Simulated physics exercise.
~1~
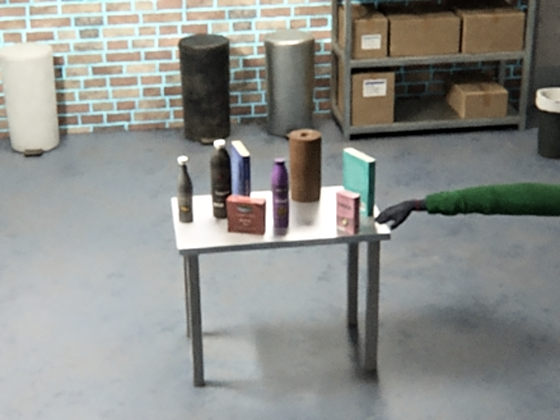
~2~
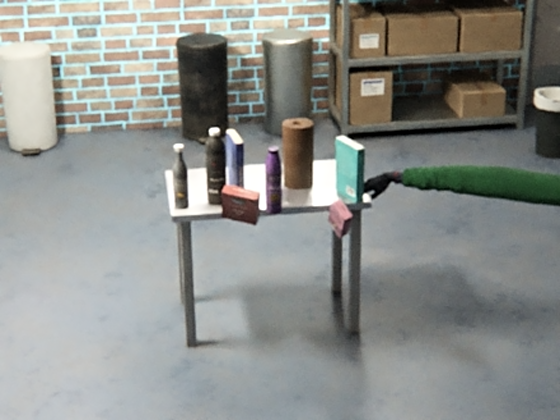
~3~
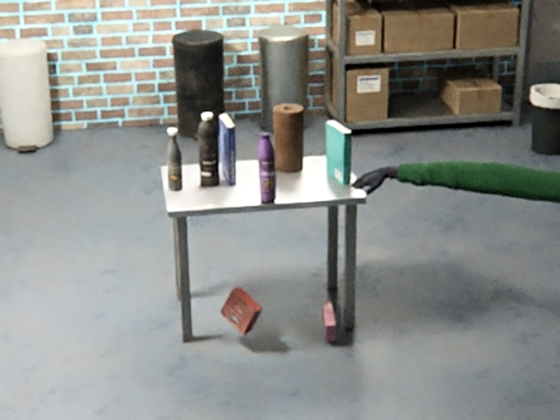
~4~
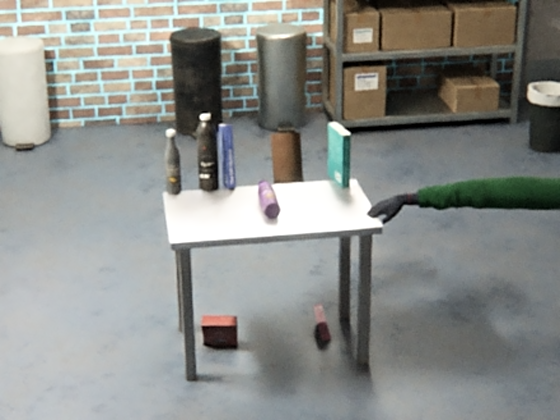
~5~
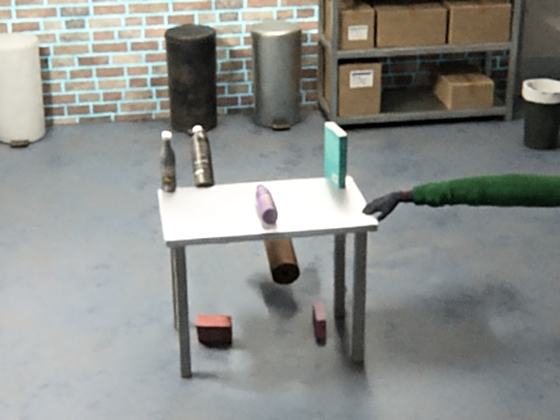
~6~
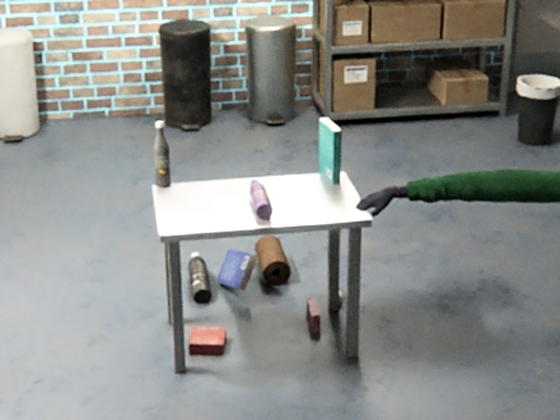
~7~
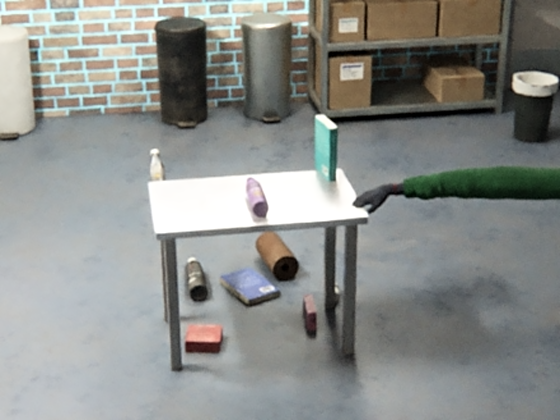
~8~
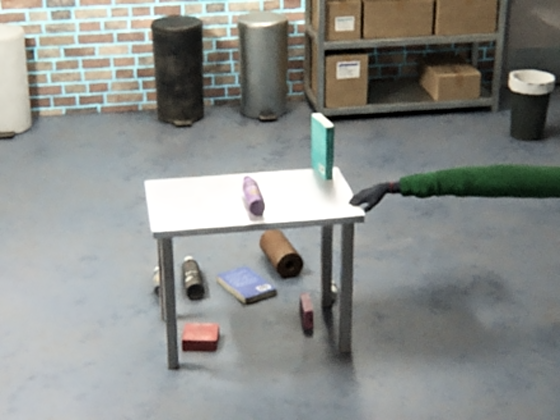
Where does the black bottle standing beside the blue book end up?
It goes over the edge of the table and ends up lying on the floor.
